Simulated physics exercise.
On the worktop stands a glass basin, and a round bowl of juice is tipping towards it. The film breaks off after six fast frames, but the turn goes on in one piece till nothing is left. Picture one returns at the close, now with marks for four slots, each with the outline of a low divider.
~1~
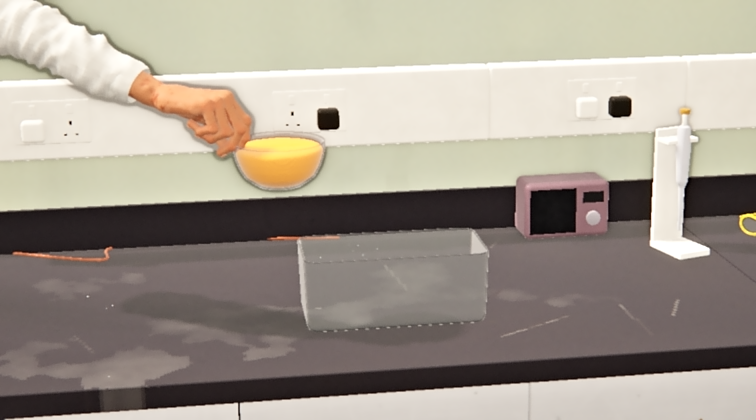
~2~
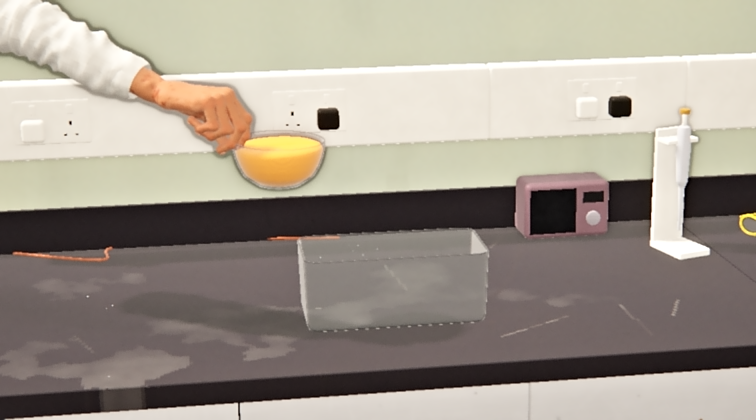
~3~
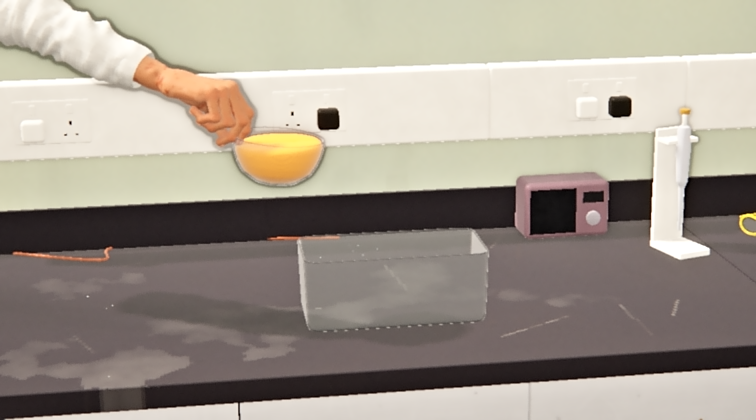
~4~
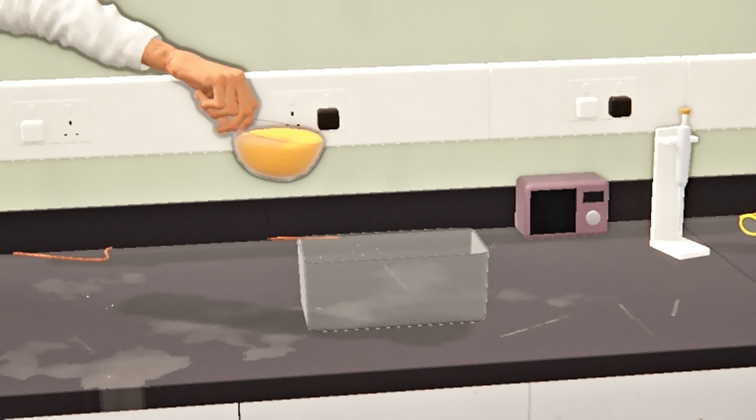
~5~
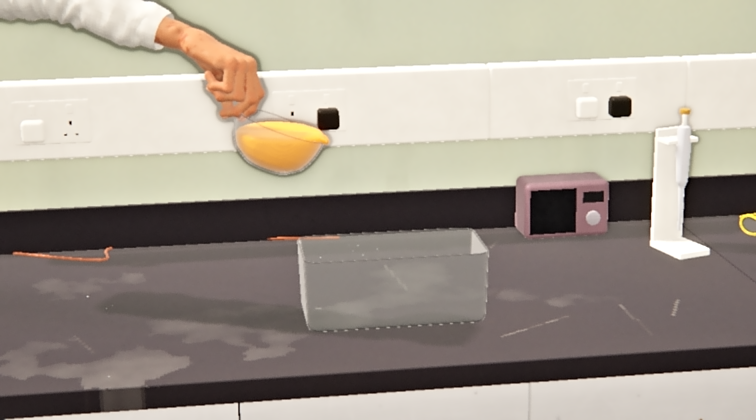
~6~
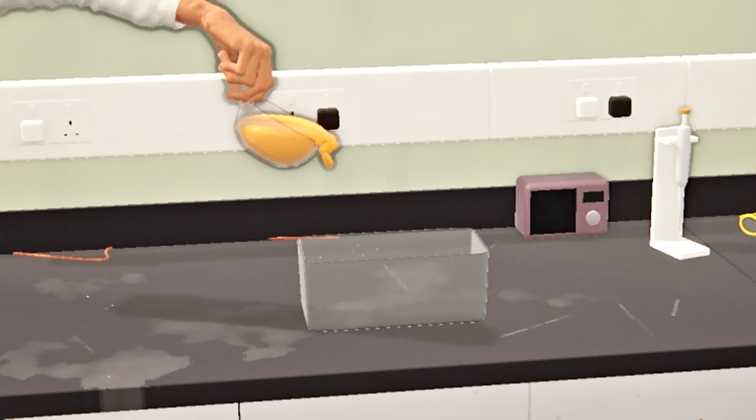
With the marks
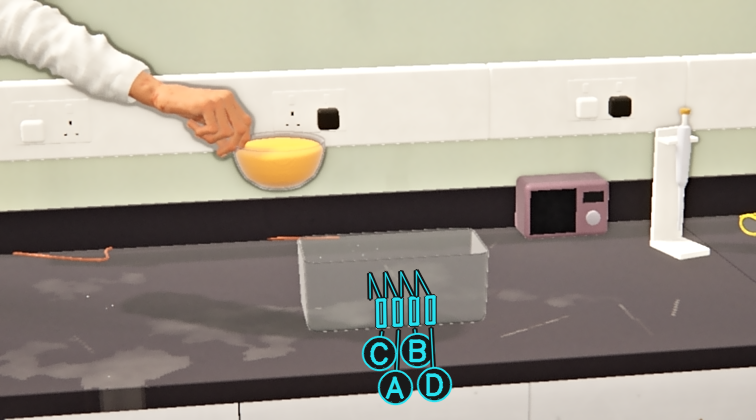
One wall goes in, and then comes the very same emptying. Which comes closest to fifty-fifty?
The best place is B.
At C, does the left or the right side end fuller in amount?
The right one.
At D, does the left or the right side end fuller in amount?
More ends on the left.
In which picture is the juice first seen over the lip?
In picture 5.
In cyan, A at (398, 330); B at (414, 329); C at (381, 331); D at (431, 328).
If A is chosen, about 21 % ends left of the wall and 77 % right of it.
If B is chosen, about 47 % ends left of the wall and 51 % right of it.
If C is chosen, about 10 % ends left of the wall and 89 % right of it.
If D is chosen, about 83 % ends left of the wall and 14 % right of it; 3 % is lost outside.
